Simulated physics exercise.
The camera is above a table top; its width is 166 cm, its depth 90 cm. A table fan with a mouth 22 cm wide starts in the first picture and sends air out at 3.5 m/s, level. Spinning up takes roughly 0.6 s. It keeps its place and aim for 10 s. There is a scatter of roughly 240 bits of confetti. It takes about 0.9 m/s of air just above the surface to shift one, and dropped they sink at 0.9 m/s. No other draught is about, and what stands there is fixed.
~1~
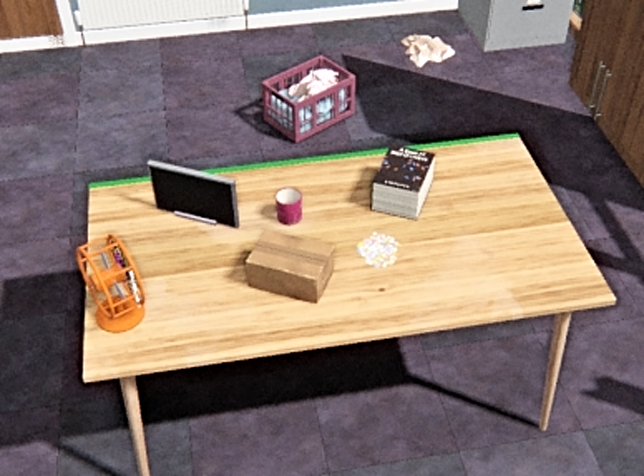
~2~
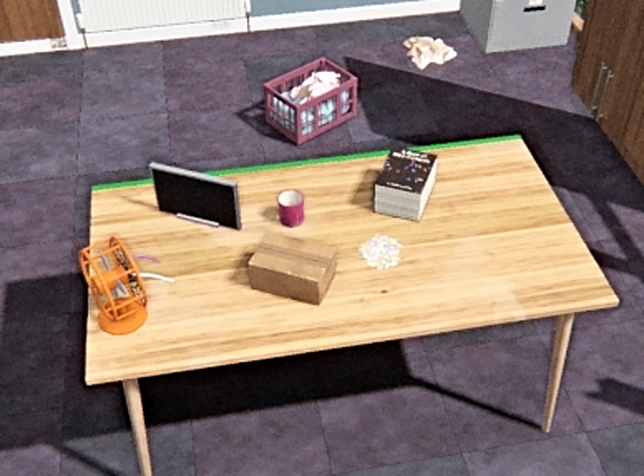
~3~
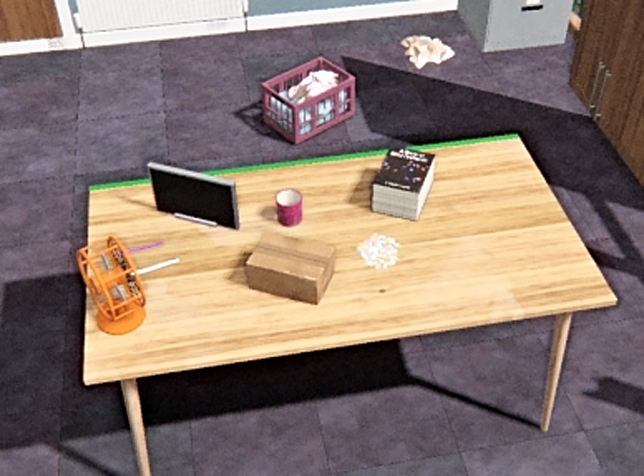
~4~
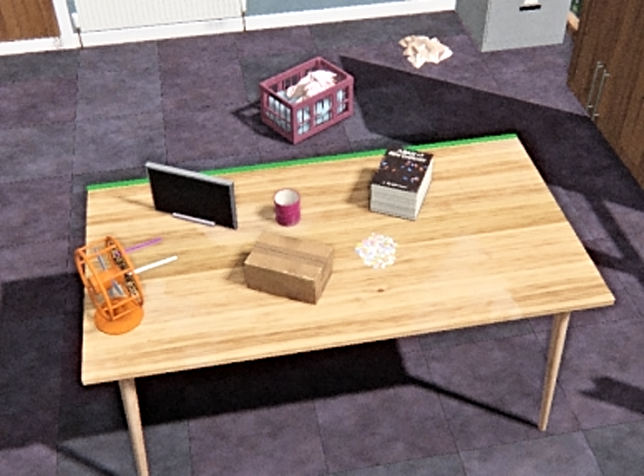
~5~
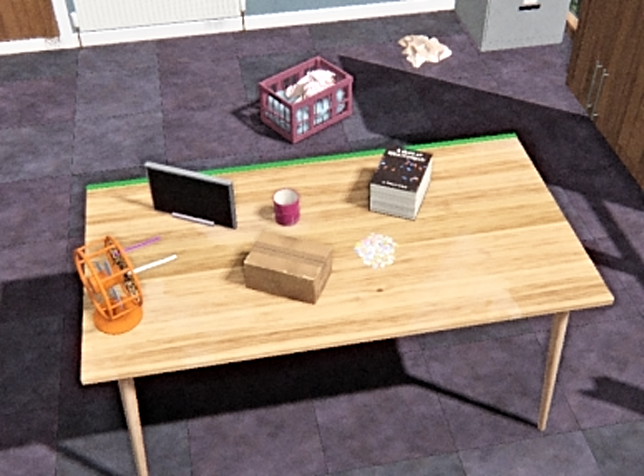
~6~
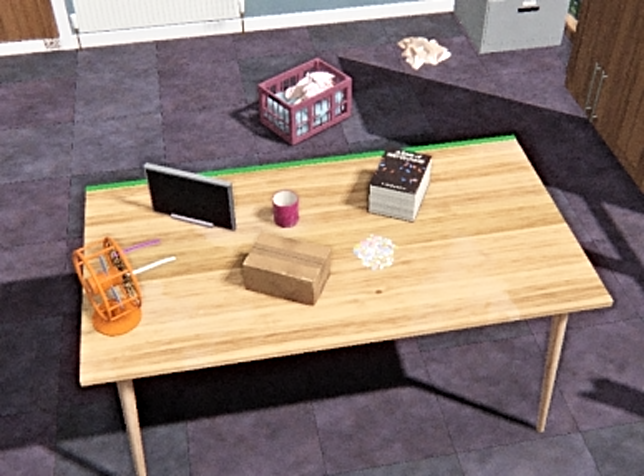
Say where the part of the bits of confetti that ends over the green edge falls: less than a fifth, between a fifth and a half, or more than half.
The share over the green edge is not even a fifth.
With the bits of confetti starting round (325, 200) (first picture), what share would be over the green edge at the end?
Then about 60 %.
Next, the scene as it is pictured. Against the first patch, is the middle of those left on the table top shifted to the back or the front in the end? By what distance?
Towards the front, some 5 cm.
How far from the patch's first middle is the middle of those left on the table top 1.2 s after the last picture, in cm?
About 5 cm.
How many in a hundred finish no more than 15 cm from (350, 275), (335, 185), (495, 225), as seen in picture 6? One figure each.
In turn about 40 %, 0 %, 0 %.
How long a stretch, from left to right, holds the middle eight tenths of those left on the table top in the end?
Roughly 40 cm.
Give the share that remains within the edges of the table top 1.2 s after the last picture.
Near 100 %.
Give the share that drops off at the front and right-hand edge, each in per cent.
About 0 % front, 2 % right-hand.
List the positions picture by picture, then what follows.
In the first picture, the middle of the bits of confetti is near (378, 251), none has stirred yet and the mouth of the table fan is at (111, 277).
In the second picture, the middle of the bits of confetti is near (380, 252), none has stirred yet and the green edge is centred on (313, 160).
In the third picture, the middle of the bits of confetti is near (378, 252), none has stirred yet, the top of a book is at (405, 169) and the top of a box is at (291, 255).
In the fourth picture, the middle of the bits of confetti is near (376, 252) and none has stirred yet.
In the fifth picture, the middle of the bits of confetti is near (376, 251) and none has stirred yet.
In the sixth picture, the middle of the bits of confetti is near (375, 253) and none has stirred yet.
Then, 1.2 s after the last picture the count stands so, 0 % are over the green edge; the middle of those still in play is near (384, 261).
Then, 2.4 s after the last picture the count stands so, 0 % are over the green edge; the middle of those still in play is near (385, 260).
Then, 4.7 s after the last picture the count stands so, 0 % are over the green edge; the middle of those still in play is near (387, 262).
Then, 9.2 s after the last picture, at the end, 2 % are over the green edge; the middle of those still in play is near (388, 263).
